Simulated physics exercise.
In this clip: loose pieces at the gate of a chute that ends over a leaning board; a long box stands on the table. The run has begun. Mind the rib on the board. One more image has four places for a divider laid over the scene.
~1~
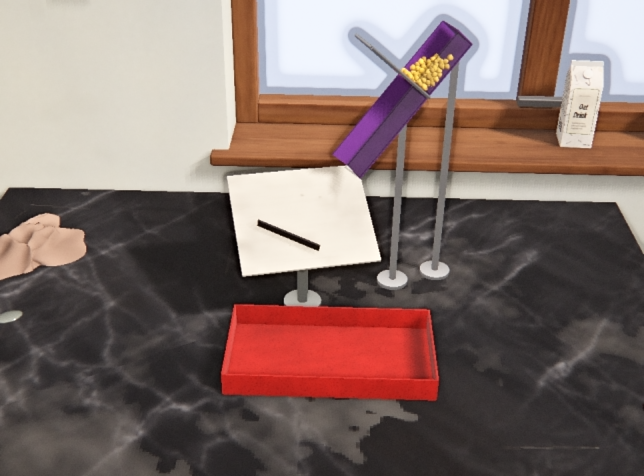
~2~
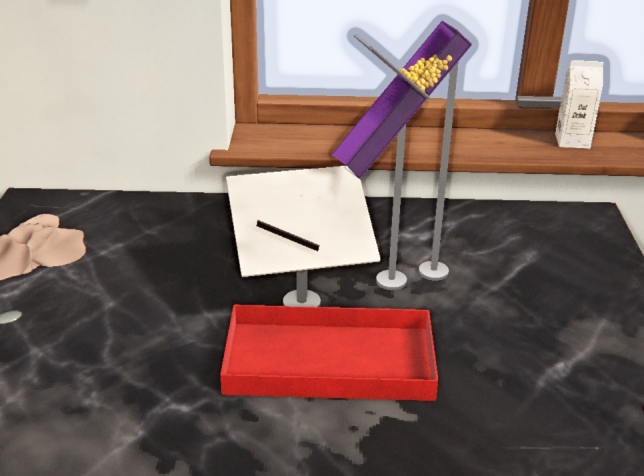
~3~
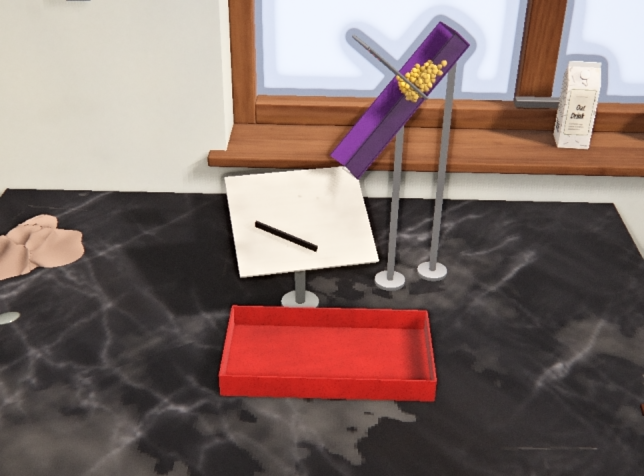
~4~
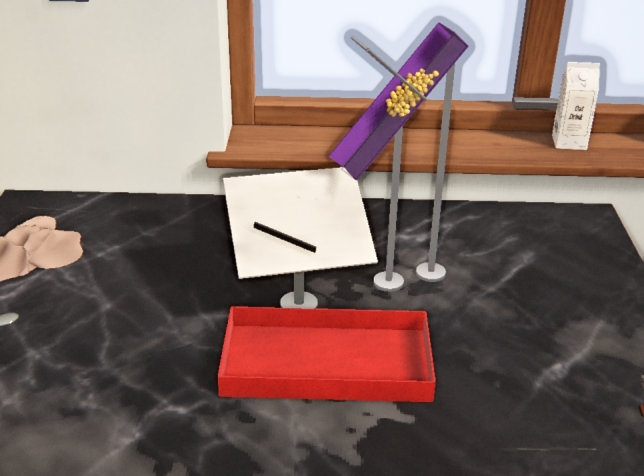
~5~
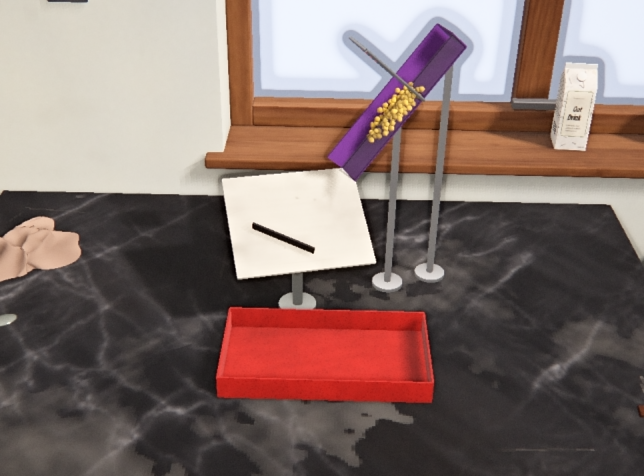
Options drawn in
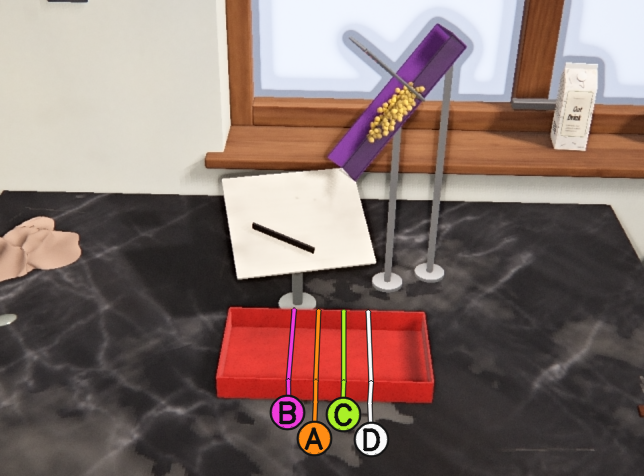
Small yellow balls start from behind a gate and slide down a steep purple chute.
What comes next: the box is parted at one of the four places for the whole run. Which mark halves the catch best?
C.
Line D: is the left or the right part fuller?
More lands on the left.
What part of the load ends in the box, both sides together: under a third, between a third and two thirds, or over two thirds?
It is between a third and two thirds.
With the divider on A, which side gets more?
The right side.
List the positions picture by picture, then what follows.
The first frame shows load behind the gate at (424, 73), puffed corn balls; lip of the chute at (353, 172), sloping steeply.
The second frame shows middle of the board at (302, 218), tilted fairly steeply; middle of its low edge at (312, 268); of its high edge at (292, 171).
The third frame shows front corners of the box at (220, 375) and (436, 381), empty; front of the load at (408, 98).
The fourth frame shows middle of the load at (405, 95); its front at (394, 114), about a quarter of the way to the lip; rib from (254, 222) to (317, 248).
The fifth frame shows middle of the load at (399, 110); its front at (372, 140), about two thirds of the way to the lip.
On the marked copy, line A crosses the front rim at (315, 380); line B crosses the front rim at (288, 379); line C crosses the front rim at (343, 381); line D crosses the front rim at (371, 381).
For line A, of what is caught, about a quarter on the left of the divider, most on the right.
For line B, of what is caught, a small part on the left of the divider, nearly all on the right.
For line C, of what is caught, about two thirds on the left of the divider, about a third on the right.
For line D, of what is caught, nearly all on the left of the divider, a small part on the right.
